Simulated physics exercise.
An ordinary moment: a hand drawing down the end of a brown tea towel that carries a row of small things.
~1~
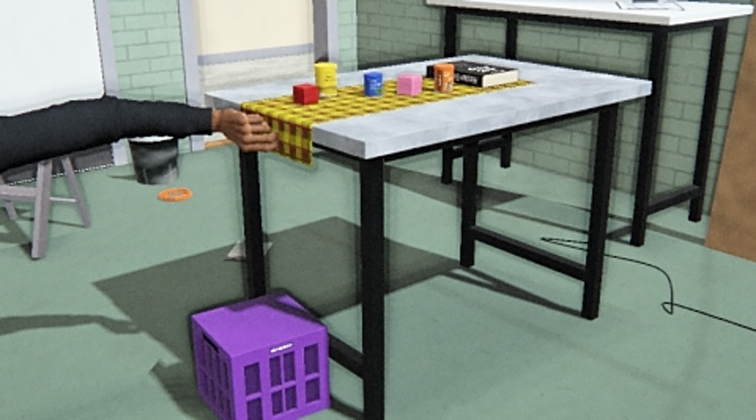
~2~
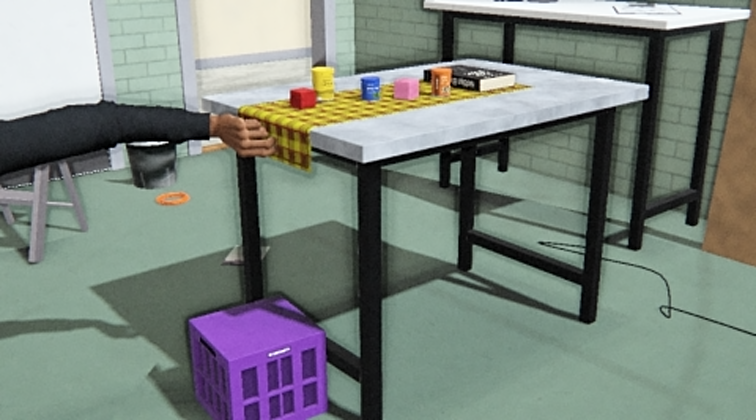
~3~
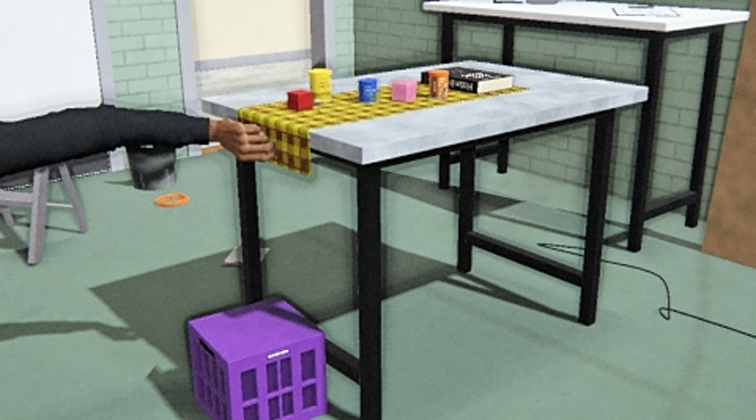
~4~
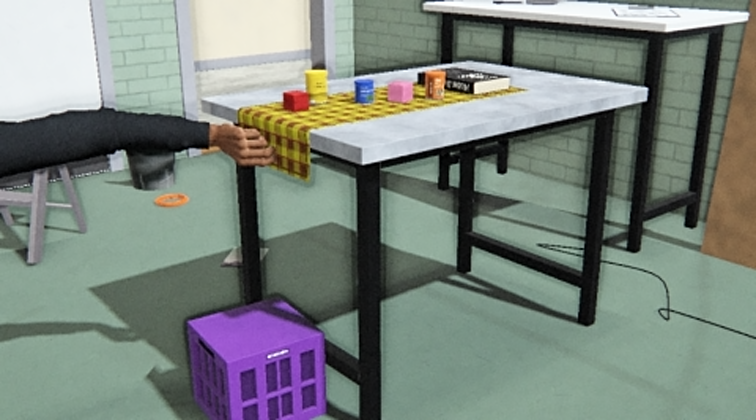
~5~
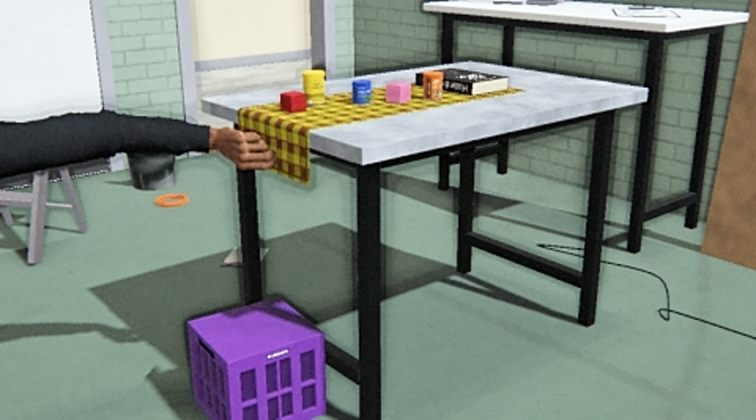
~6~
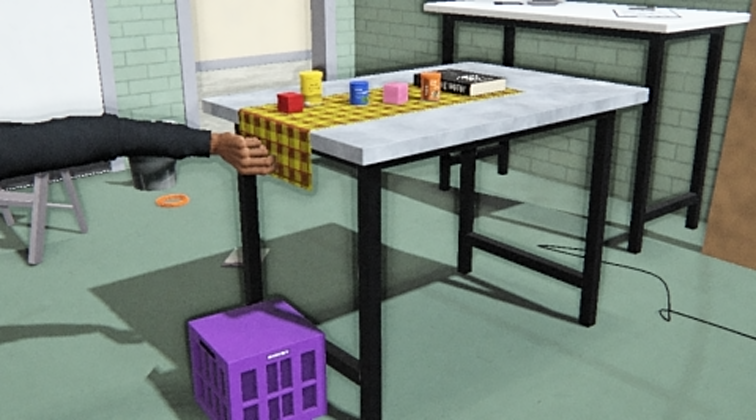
A checked yellow-and-brown cloth, gripped by a dark-sleeved arm from the left, lies along a grey-topped table in a green-brick room, seen from slightly above. On it, left to right, sit a red cube, yellow can, blue pot, pink cube, orange can and dark book, with a purple crate below. After a slight camera shift, the hand draws the hanging end slowly down, and the items slide slightly left together.
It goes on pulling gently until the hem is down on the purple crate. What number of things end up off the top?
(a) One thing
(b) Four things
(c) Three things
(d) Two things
(b) Four things.
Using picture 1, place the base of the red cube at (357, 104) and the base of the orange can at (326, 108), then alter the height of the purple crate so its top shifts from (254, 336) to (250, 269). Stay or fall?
Result: Red cube gone, orange can gone.
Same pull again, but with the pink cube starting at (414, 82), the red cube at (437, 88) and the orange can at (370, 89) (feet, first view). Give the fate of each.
In the end the pink cube rides it out, while the red cube rides it out and the orange can gets dislodged.
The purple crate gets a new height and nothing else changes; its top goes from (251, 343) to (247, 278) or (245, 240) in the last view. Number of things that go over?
The count would be 2 and then 1.
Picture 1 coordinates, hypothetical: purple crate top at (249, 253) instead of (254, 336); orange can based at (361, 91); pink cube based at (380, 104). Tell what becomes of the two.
Result: Orange can still there, pink cube still there.
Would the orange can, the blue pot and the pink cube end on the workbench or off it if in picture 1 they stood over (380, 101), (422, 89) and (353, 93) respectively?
Orange can: Off; blue pot: Still on; pink cube: Off.
A little later, hem near (275, 272); red cube and yellow can gone.
Next, hem on the crate; red cube, yellow can, blue pot and pink cube gone.
When it is over, hem on the crate; red cube, yellow can, blue pot and pink cube gone. The count of fallen things is four.
